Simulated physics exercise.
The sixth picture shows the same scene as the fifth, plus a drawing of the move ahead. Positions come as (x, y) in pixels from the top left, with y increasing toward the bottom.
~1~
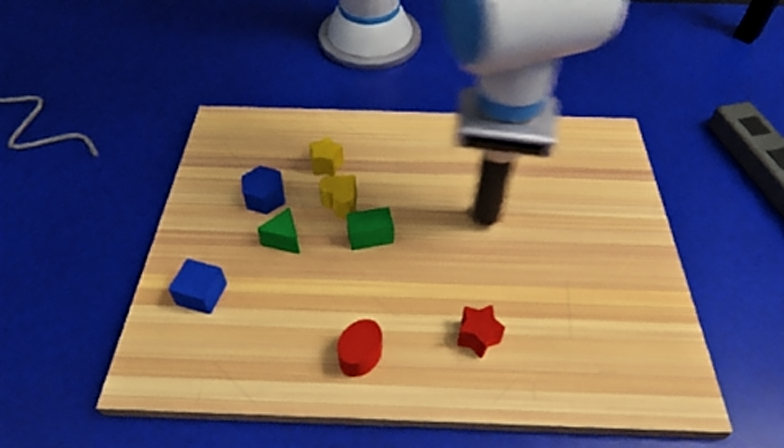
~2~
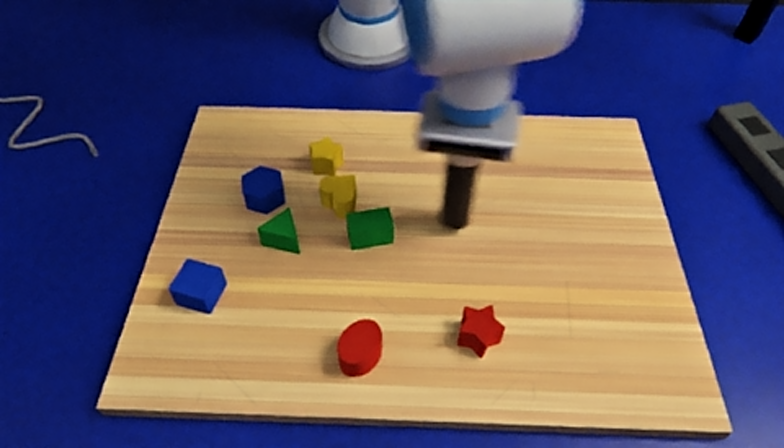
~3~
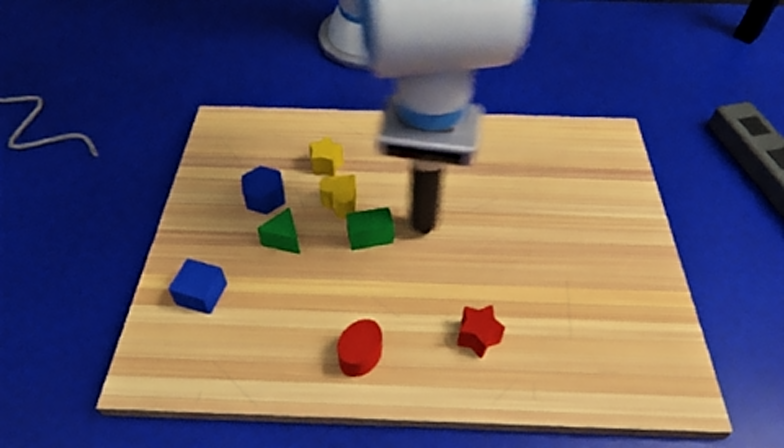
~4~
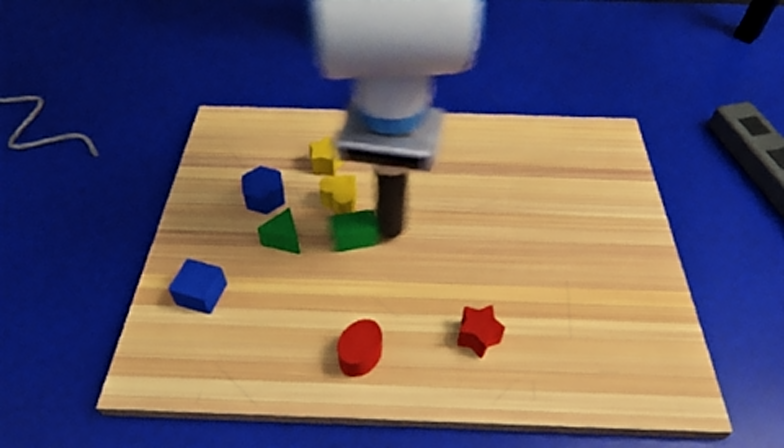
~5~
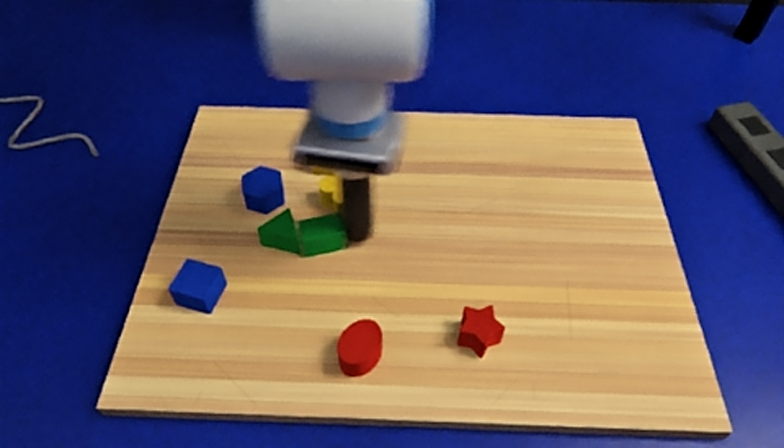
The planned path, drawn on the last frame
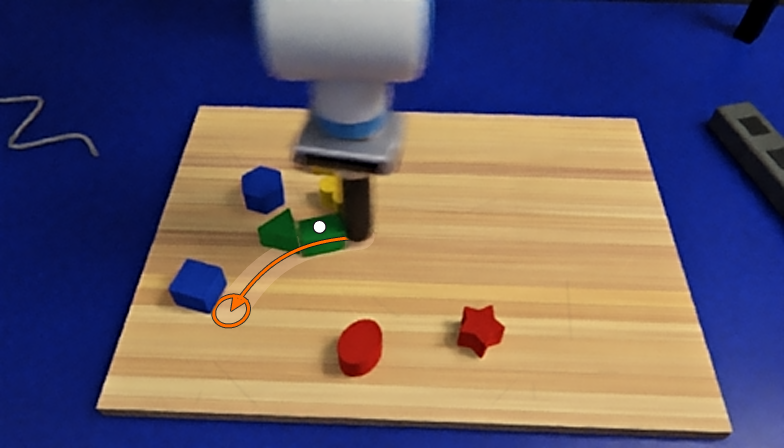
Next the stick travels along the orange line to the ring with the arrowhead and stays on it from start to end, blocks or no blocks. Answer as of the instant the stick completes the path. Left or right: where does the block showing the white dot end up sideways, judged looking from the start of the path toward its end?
Taking start-to-end as forward, the block's sideways shift goes to the right.
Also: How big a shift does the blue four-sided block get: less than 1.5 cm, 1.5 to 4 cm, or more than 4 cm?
It shifts by less than 1.5 cm.
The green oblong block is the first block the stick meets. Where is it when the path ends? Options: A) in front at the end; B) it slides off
I'll go with B - it slides off.
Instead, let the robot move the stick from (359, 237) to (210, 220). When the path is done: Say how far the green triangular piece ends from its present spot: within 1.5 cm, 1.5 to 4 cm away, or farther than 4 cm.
Net shift: Above 4 cm.
The line goes from (359, 237) by way of (309, 246) and (264, 271) to (231, 311); the dot is on the green oblong block.
What follows on the original path. One third of the way, stick at (307, 239); green triangular piece at (232, 227), turned 50° clockwise; green oblong block at (266, 237).
Two thirds of the way, stick at (262, 264); blue four-sided block at (192, 280); green triangular piece at (222, 225), turned 90° clockwise; green oblong block at (219, 254), turned 25° clockwise.
At the end, stick at (228, 304); blue four-sided block at (190, 282); green triangular piece at (222, 225), turned 90° clockwise; green oblong block at (210, 254), turned 35° clockwise; yellow heart-shaped block unmoved.
